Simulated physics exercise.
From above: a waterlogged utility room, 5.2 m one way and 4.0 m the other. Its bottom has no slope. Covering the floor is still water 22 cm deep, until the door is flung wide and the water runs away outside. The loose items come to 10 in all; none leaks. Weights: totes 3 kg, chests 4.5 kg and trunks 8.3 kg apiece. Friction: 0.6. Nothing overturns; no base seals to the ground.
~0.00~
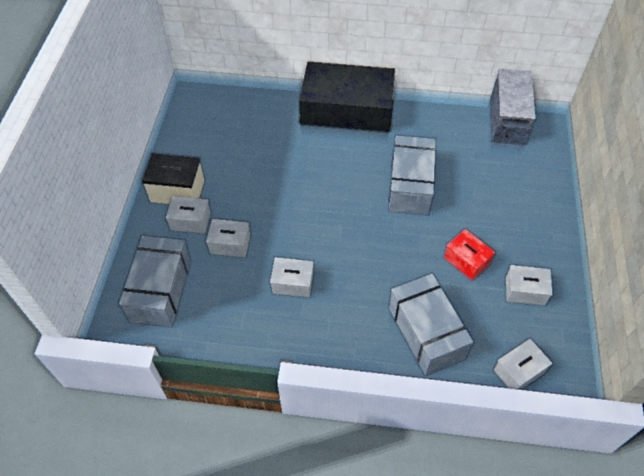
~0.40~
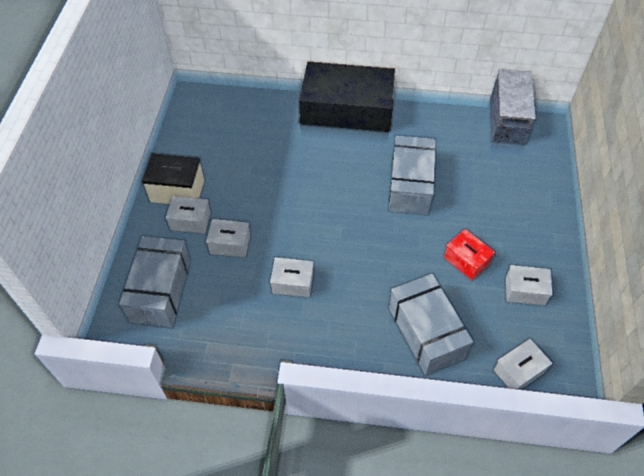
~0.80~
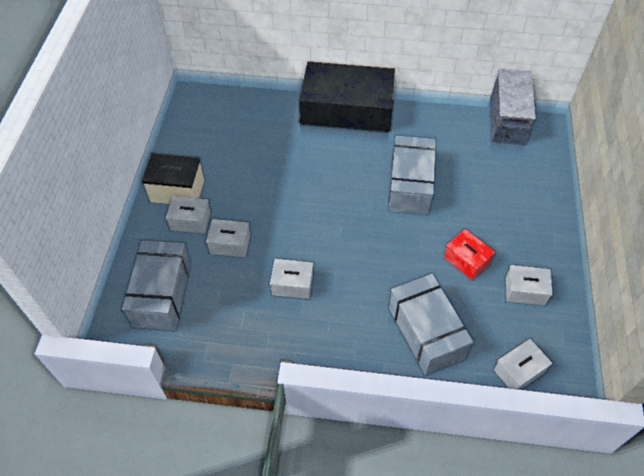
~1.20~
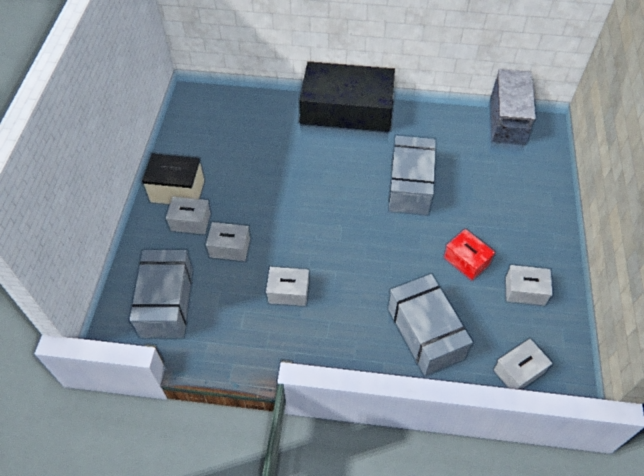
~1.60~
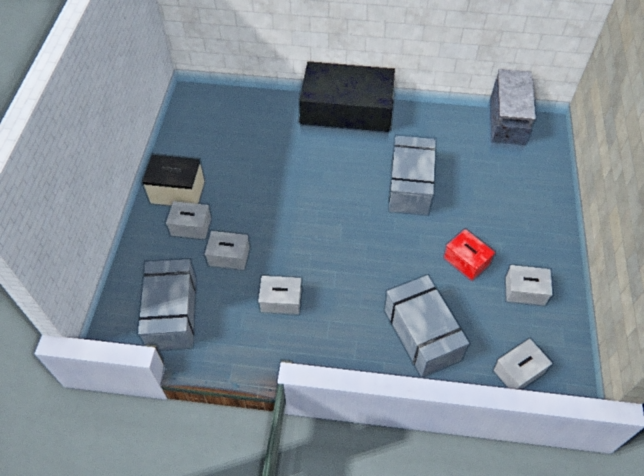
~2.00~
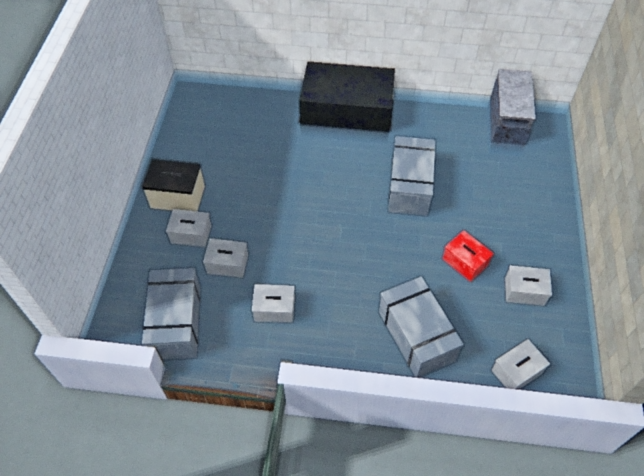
In a flooded utility room, the green door at the front swung open outward, and then several of the floating grey boxes and trunks near it drifted slowly toward the opening.
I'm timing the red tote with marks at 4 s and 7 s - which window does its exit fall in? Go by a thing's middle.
The last, after 7 s or none.
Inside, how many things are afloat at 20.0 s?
It comes to 5.
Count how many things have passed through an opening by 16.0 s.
Total: 4.
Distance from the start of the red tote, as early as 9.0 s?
Close to 80 cm.
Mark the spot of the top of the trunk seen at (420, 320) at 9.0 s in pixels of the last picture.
(248, 370) or so.
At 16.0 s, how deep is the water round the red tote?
The depth there is around 13 cm.
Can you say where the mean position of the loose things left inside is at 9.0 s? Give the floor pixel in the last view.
They average out to somewhere around (349, 314).
After 4.0 s the red tote is near (450, 261), 0.3 m from its start, afloat; 1 of 10 are out; 9 afloat.
After 9.0 s the red tote is near (403, 279), 0.8 m from its start, afloat; 4 of 10 are out; 6 afloat.
After 16.0 s the red tote is near (317, 320), 1.8 m from its start, afloat; 4 of 10 are out; 6 afloat.
After 20.0 s the red tote has gone out (at 18.8 s); 5 of 10 are out; 5 afloat.
